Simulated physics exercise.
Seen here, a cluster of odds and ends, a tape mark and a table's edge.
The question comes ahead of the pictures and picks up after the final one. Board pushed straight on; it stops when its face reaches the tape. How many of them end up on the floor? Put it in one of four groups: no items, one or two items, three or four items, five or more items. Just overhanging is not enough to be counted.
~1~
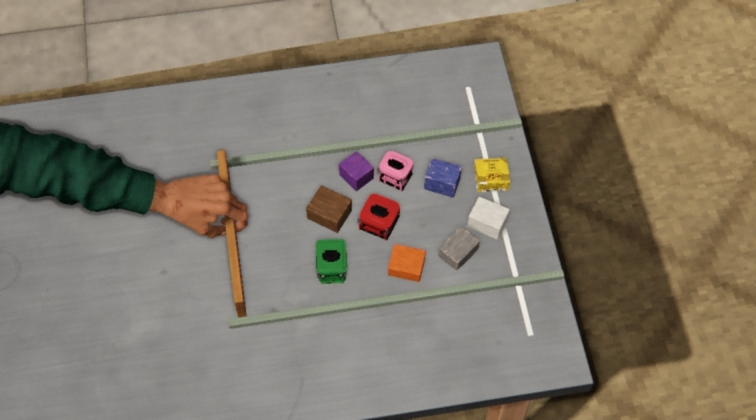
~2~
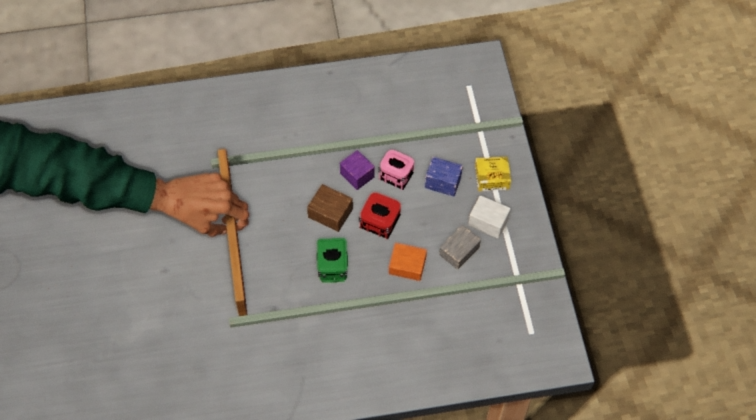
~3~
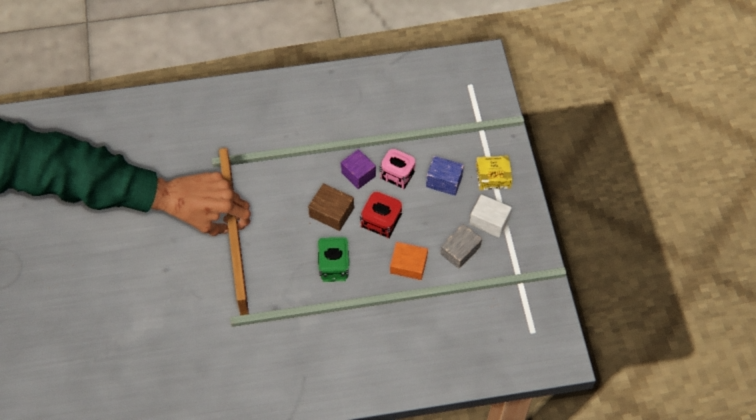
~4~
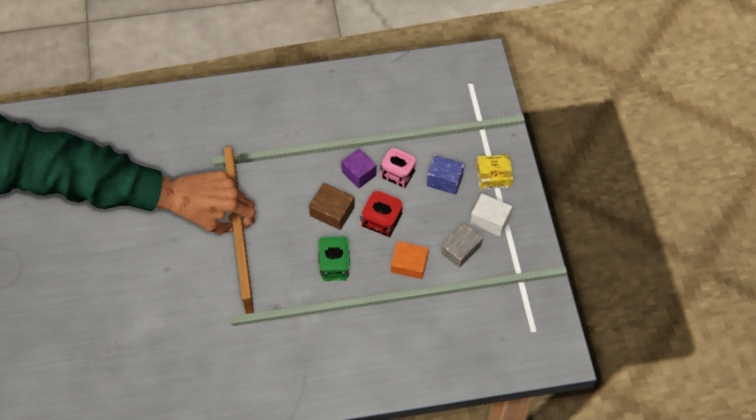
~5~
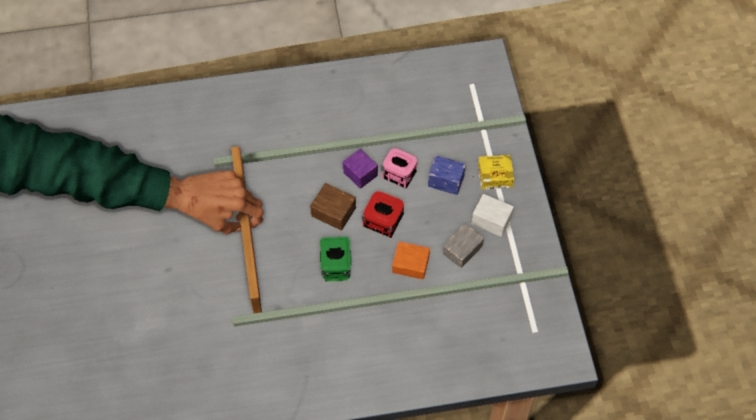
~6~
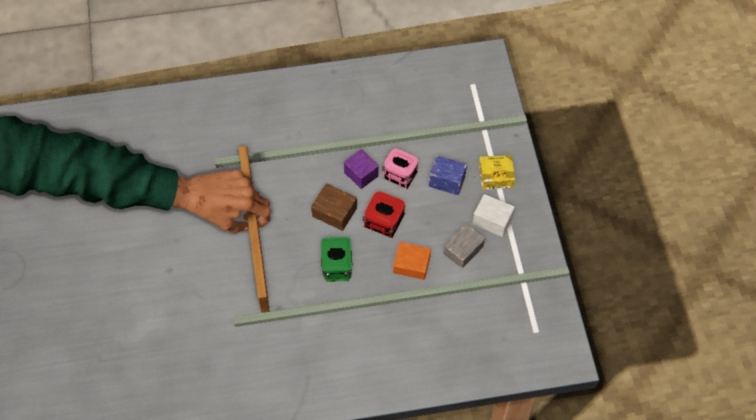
Three or four drops.
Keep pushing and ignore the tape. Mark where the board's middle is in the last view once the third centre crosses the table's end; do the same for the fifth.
I'd say close to (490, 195), then close to (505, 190).
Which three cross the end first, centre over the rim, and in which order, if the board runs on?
Yellow box, grey block, blue block.
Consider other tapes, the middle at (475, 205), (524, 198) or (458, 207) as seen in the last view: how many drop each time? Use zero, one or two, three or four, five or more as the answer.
Going through the three places in order, the answers are just one or two; five or more; no fall at all.
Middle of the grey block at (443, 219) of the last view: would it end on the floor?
From that start the object does not stay.
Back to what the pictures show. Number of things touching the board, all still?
It touches 3.
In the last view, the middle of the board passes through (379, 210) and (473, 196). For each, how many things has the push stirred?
7 by the first point, 10 by the second.
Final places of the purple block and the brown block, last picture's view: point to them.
Final spots - purple block (501, 135), brown block (513, 167).
Soon after, none off yet; yellow box at rest near (497, 173); white block at rest near (494, 216); grey block at rest near (464, 246).
After that, none off yet; yellow box at rest near (497, 173); white block at rest near (494, 216); grey block displaced about its own width near (492, 245).
And then, none off yet; yellow box displaced about its own width near (543, 164); white block displaced about its own width near (535, 215); grey block displaced well along near (553, 250).
In the end, the number that fall off is three or four; gone, blue block, grey block and yellow box.
